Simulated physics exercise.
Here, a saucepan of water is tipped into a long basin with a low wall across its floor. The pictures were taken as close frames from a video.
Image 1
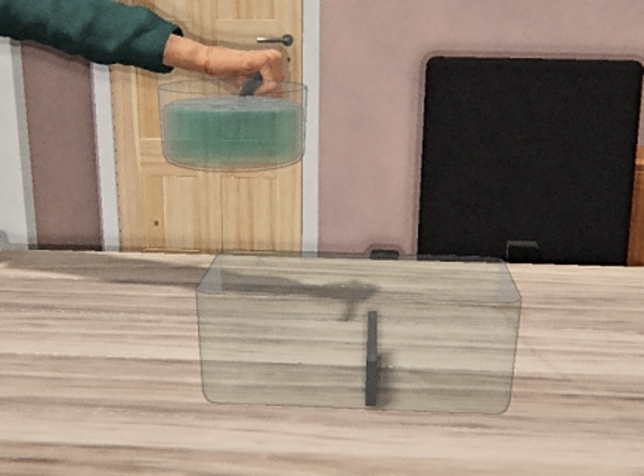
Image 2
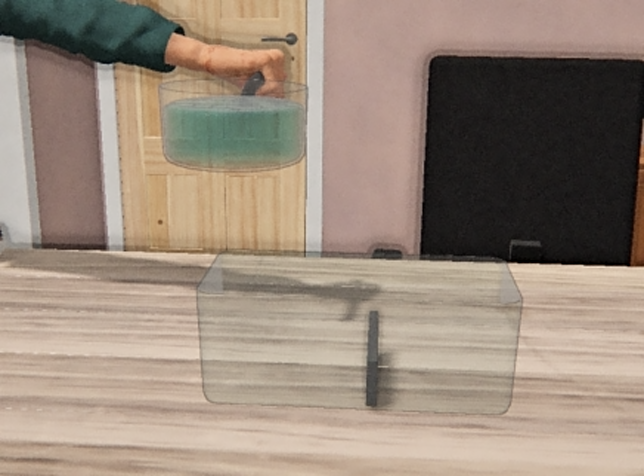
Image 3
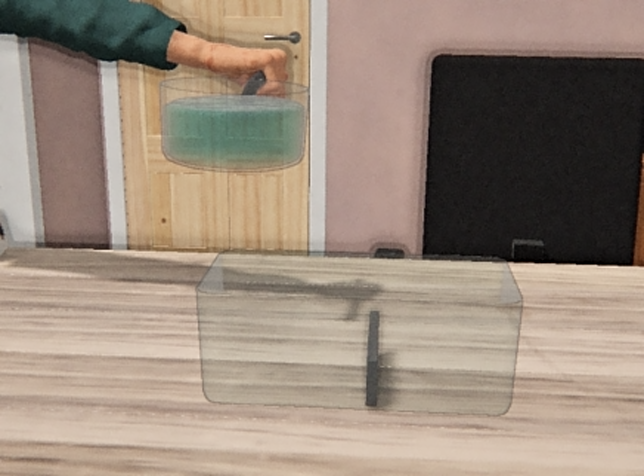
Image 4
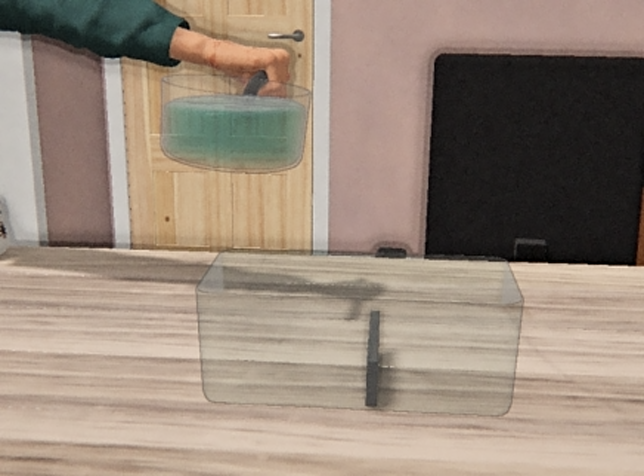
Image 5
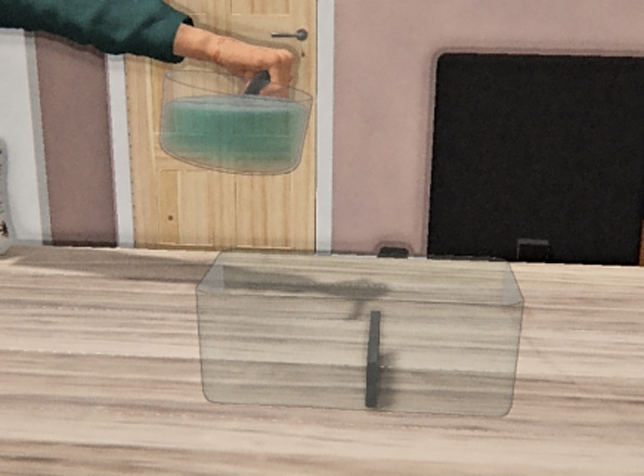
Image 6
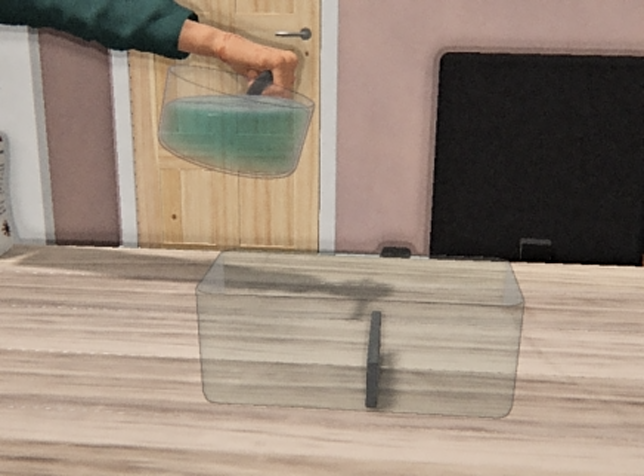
At the start, a hand in a dark green sleeve holds a clear round pan of blue-green water level above a long, empty, see-through basin with a low dark wall inside. The hand then slowly tilts the pan slightly, its right side dipping lower, while the basin stays still on the wood-grain table.
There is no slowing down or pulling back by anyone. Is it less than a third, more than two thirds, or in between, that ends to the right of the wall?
Sits mid-range.
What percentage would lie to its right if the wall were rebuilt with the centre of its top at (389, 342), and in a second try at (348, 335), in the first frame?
That'd be about 30 percent for the first and about 70 percent for the other.
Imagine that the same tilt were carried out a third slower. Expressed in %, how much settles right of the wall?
Around 55 in a hundred.
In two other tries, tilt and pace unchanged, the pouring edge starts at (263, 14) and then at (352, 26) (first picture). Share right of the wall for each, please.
Close to 20 in a hundred, then close to 90 in a hundred.
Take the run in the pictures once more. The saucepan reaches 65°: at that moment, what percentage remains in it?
Still holding around 60 %, give or take.
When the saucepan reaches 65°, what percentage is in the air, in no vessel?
I'd reckon some 30 per cent.
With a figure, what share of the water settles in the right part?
Close to 50 in a hundred.
A moment on, the saucepan is tipped part way and 60 per cent is still to pour, 4 is left of the wall and 4 right of it.
Next, the saucepan is tipped on its side and 15 per cent is still to pour, 24 is left of the wall and 48 right of it.
Then the saucepan is tipped on its side and 3 per cent is still to pour, 45 is left of the wall and 49 right of it.
Later the saucepan is tipped on its side and 0 per cent is still to pour, 49 is left of the wall and 49 right of it.
At rest 50 per cent lies left of the wall, 49 right of it and 1 outside.
